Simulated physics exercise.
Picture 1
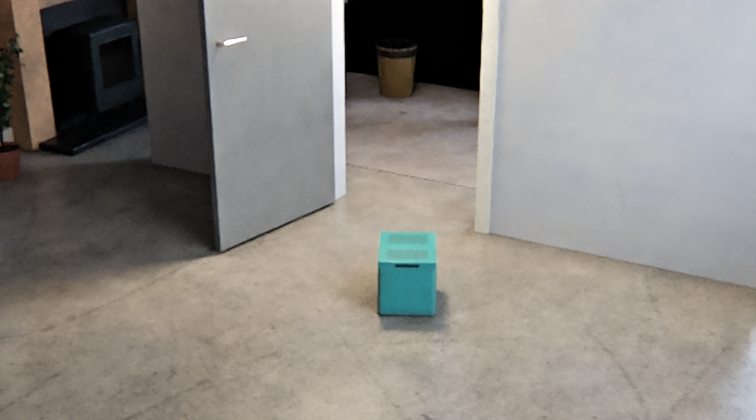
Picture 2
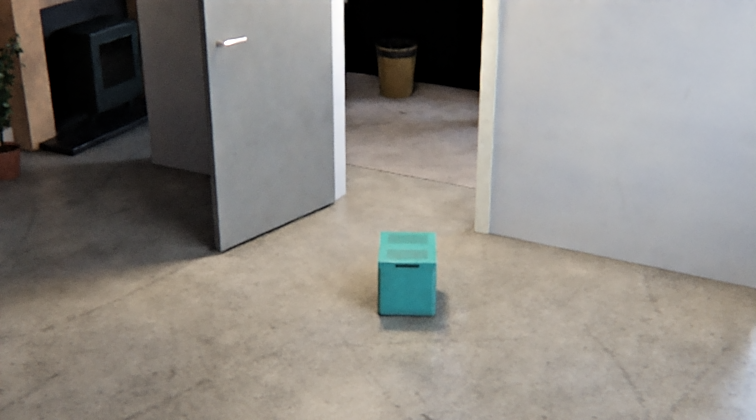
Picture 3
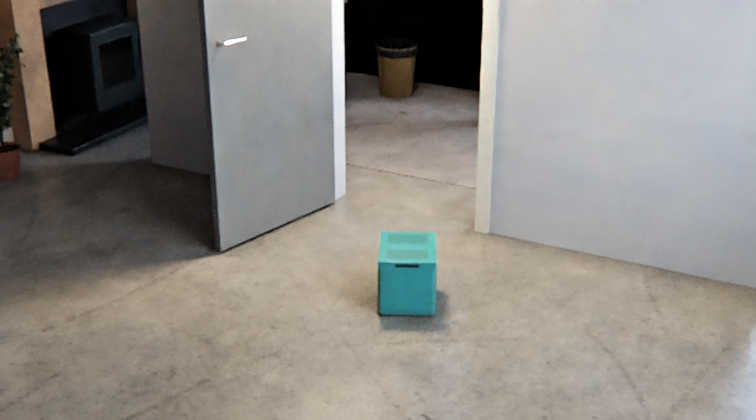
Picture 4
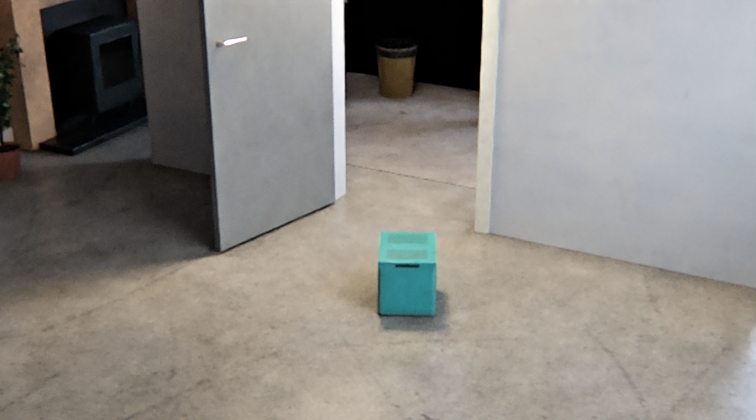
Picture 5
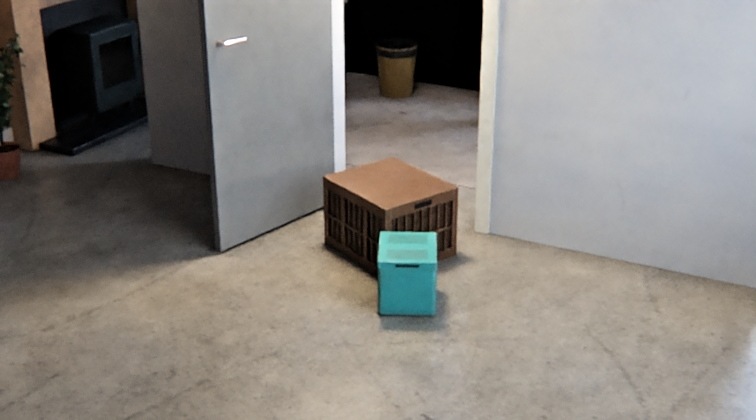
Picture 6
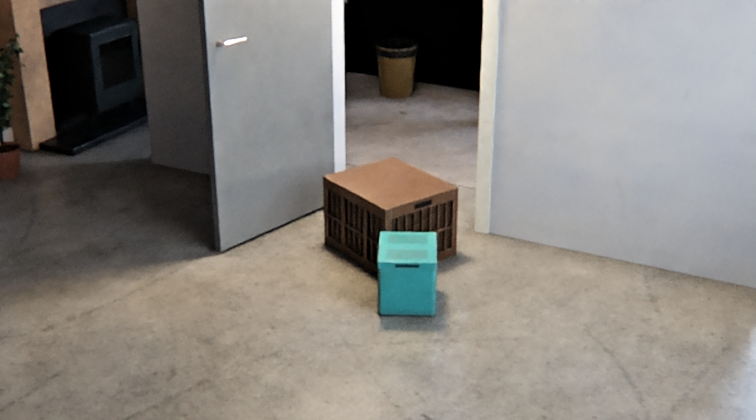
Turquoise tote sitting still on a concrete floor by a wide-open grey door, a brown chest then appearing behind it.
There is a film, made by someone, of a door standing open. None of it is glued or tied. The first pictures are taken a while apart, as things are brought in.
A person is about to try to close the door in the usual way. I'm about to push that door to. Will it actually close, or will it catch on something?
The door's path is barred.
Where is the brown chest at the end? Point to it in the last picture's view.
It ends up near (419, 216).
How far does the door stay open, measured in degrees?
Close to 50 degrees, I'd say.
Then, 0.90 s later than the last frame, open by 69°.
Then, 1.60 s later than the last frame, open by 56°; brown chest moved a little near (410, 216).
When it is over, open by 49°; moved from the start, brown chest; turquoise tote as before. End places, in pixels of the last picture, brown chest near (419, 216).
